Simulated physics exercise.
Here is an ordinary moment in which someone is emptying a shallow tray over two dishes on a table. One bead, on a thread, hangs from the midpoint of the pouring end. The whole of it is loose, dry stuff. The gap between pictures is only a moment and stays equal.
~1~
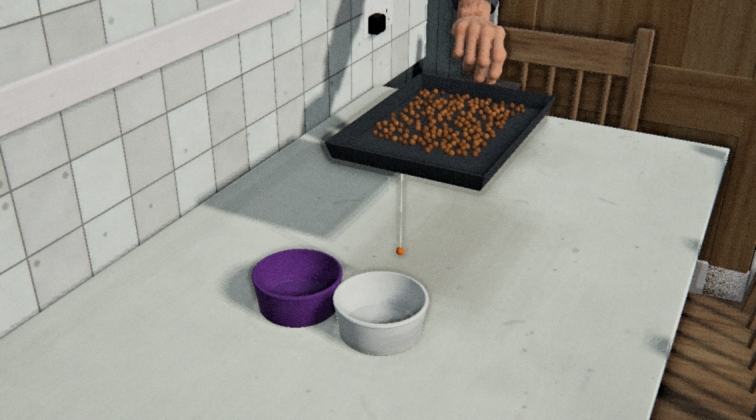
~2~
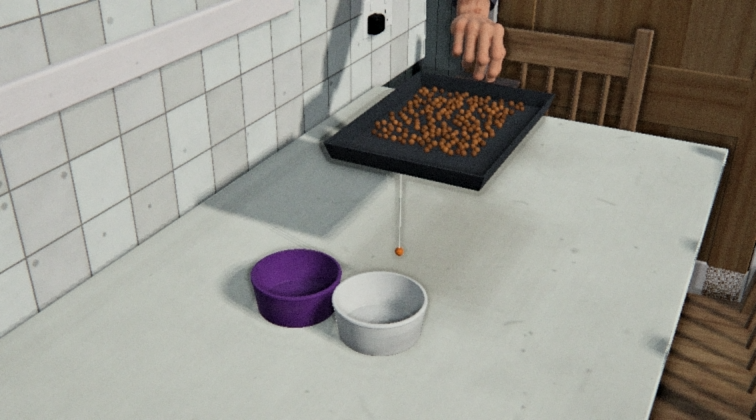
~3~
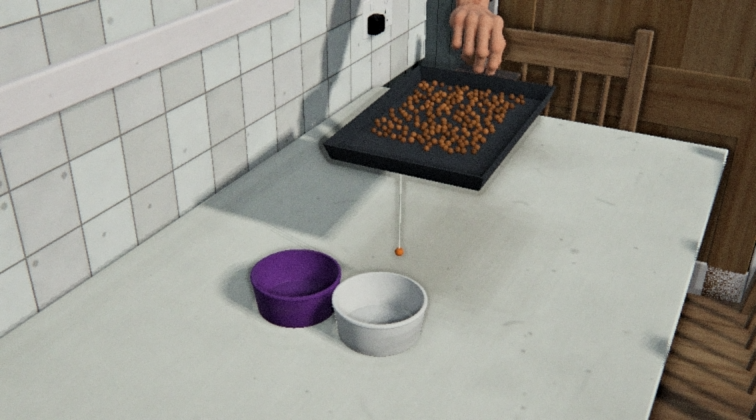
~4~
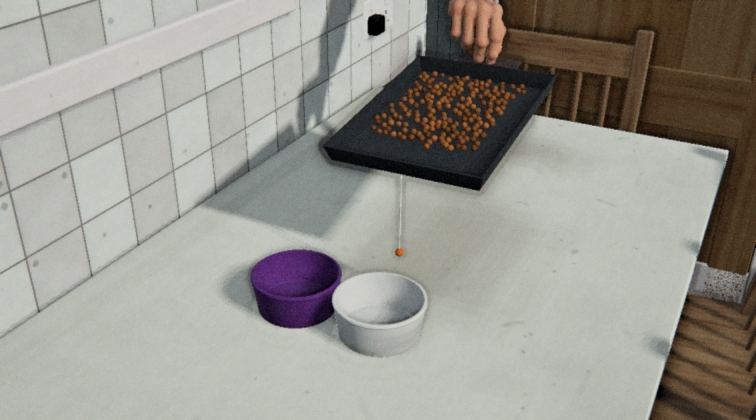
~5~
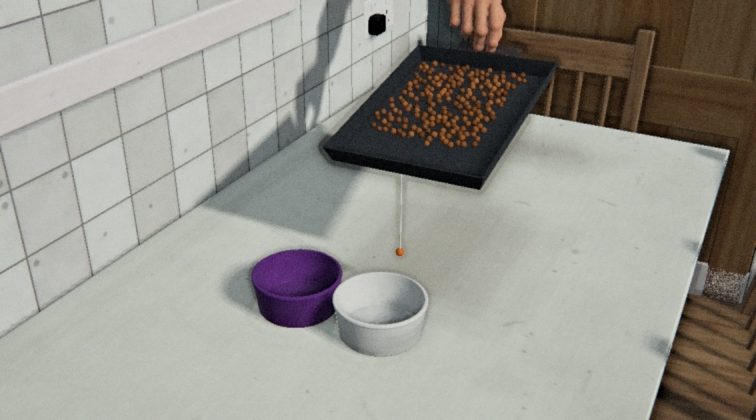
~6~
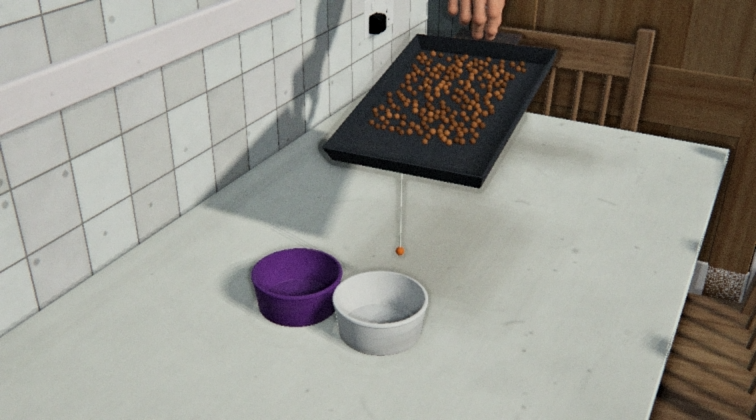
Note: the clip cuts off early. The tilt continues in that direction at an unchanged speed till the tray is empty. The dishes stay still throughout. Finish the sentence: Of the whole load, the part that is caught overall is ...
... more than half of it.
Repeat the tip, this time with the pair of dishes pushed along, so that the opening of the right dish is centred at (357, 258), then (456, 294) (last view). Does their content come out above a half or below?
Well, it comes to a greater portion at first and a greater portion after that.
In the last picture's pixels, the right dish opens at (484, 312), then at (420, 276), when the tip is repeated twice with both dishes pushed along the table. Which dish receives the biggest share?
In the first try it's the leftmost dish, and in the second it's the leftmost dish.
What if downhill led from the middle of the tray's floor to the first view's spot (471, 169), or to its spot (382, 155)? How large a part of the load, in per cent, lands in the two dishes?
About 0 % and about 30 %.
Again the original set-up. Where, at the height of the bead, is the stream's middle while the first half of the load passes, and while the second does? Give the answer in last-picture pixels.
Roughly (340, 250) first, then roughly (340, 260).
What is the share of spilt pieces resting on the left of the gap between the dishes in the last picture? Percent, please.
Close to 30 %.
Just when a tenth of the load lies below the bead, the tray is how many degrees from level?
Roughly 70 degrees from level.
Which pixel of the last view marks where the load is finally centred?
About pixel (326, 306).
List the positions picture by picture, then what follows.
The first picture shows corners of the pouring end at (332, 141) and (481, 173), level; middle of the load at (449, 119), cereal balls; left dish at (274, 308); right dish at (359, 335); bead on its thread at (400, 251).
The second picture shows corners of the pouring end at (331, 141) and (480, 174), level; middle of the load at (448, 117).
The third picture shows corners of the pouring end at (330, 142) and (480, 174), tipped barely, lowest at the left corner; middle of the load at (448, 113).
The fourth picture shows corners of the pouring end at (330, 144) and (479, 174), tipped a little, lowest at the left corner; middle of the load at (448, 106).
The fifth picture shows corners of the pouring end at (330, 145) and (479, 174), tipped a little, lowest at the left corner; middle of the load at (448, 99).
The sixth picture shows corners of the pouring end at (330, 145) and (479, 173), tipped a little, lowest at the left corner; middle of the load at (447, 92); left dish at (274, 307); right dish at (359, 335).
Soon, tray tipped steeply; nearly all on the tray; a stray few in the left dish; a small part in the air.
A while on, tray tipped right over; about half on the tray; a small part in the right dish; a small part in the left dish; a small part outside both; about a quarter in the air.
Towards the end, tray tipped past a quarter turn; about a third in the right dish; about half in the left dish; about a quarter outside both.
Finally, tray tipped past a quarter turn; about a third in the right dish; about half in the left dish; about a quarter outside both.
